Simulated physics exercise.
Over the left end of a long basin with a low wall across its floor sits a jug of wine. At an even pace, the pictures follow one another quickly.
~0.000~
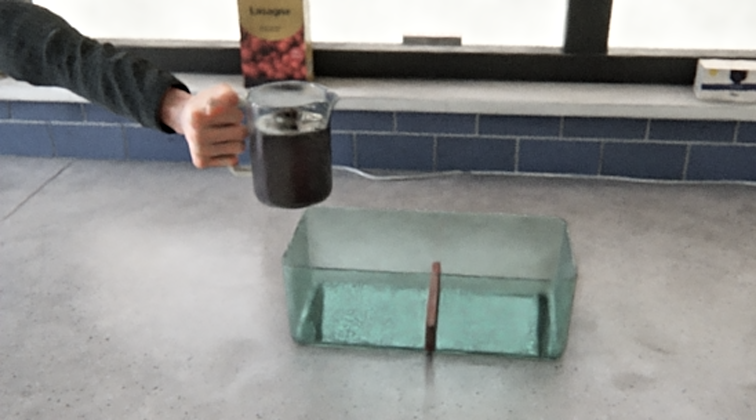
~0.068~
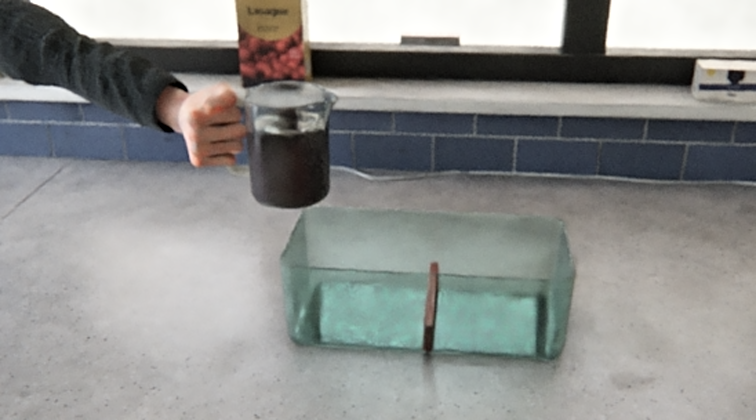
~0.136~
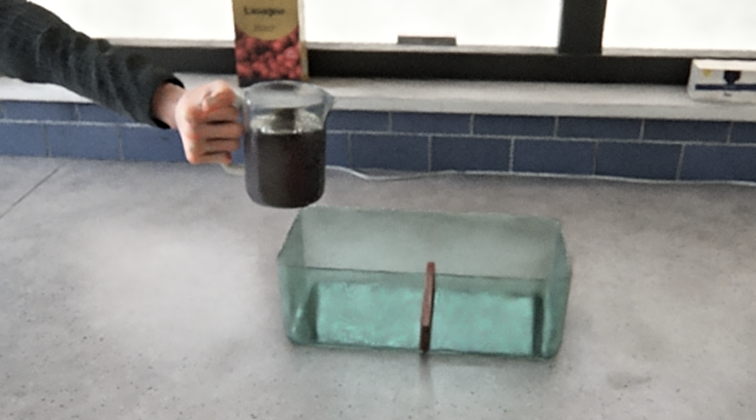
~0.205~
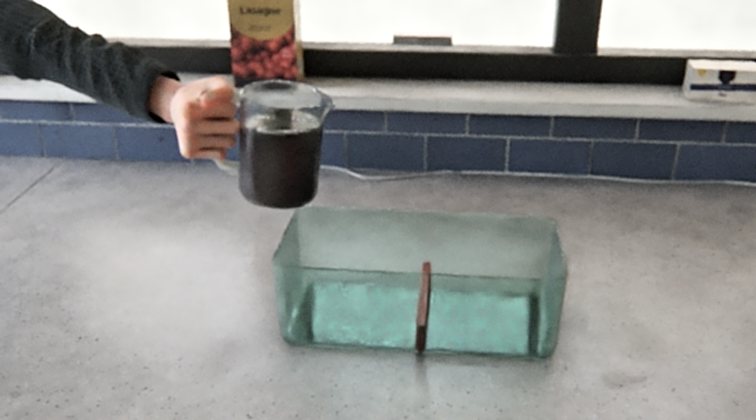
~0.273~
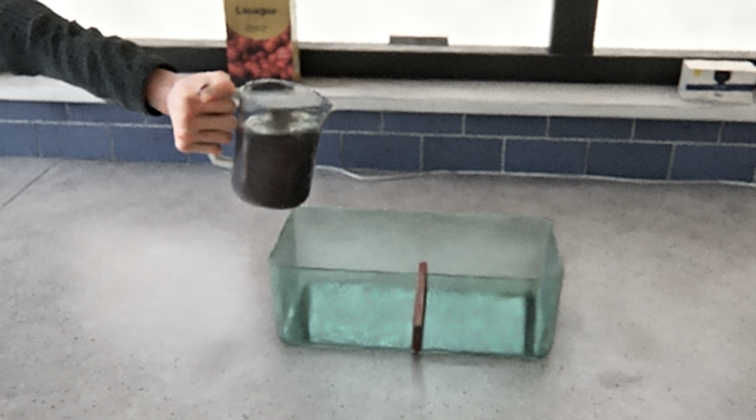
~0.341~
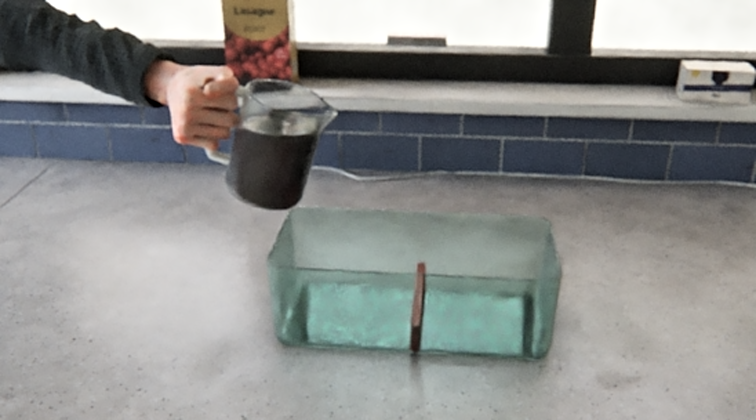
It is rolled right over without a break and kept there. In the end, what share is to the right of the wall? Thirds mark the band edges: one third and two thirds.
I would say less than a third ends up on that side.
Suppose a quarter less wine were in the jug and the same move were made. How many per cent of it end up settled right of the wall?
It comes to around 5 percent.
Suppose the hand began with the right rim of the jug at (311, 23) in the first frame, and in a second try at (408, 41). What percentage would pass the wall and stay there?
Close to 10 in a hundred, then close to 90 in a hundred.
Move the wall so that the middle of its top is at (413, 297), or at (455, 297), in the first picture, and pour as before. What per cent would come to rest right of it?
About 35 and 10 per cent.
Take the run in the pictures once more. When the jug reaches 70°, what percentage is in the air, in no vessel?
10 %.
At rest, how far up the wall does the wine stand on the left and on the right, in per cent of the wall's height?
On the left it sits near 60, while on the right it sits near 0.
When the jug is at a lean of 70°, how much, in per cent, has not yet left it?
Some 90 per cent has not yet come out.
A moment on, the jug is tipped part way and 88 per cent is still to pour, 2 is left of the wall and 0 right of it.
Next, the jug is tipped right over and 32 per cent is still to pour, 49 is left of the wall and 0 right of it.
Then the jug is tipped right over and 3 per cent is still to pour, 89 is left of the wall and 4 right of it.
Later the jug is tipped right over and 0 per cent is still to pour, 93 is left of the wall and 4 right of it.
Finally, 93 per cent lies left of the wall, 4 right of it and 2 outside.
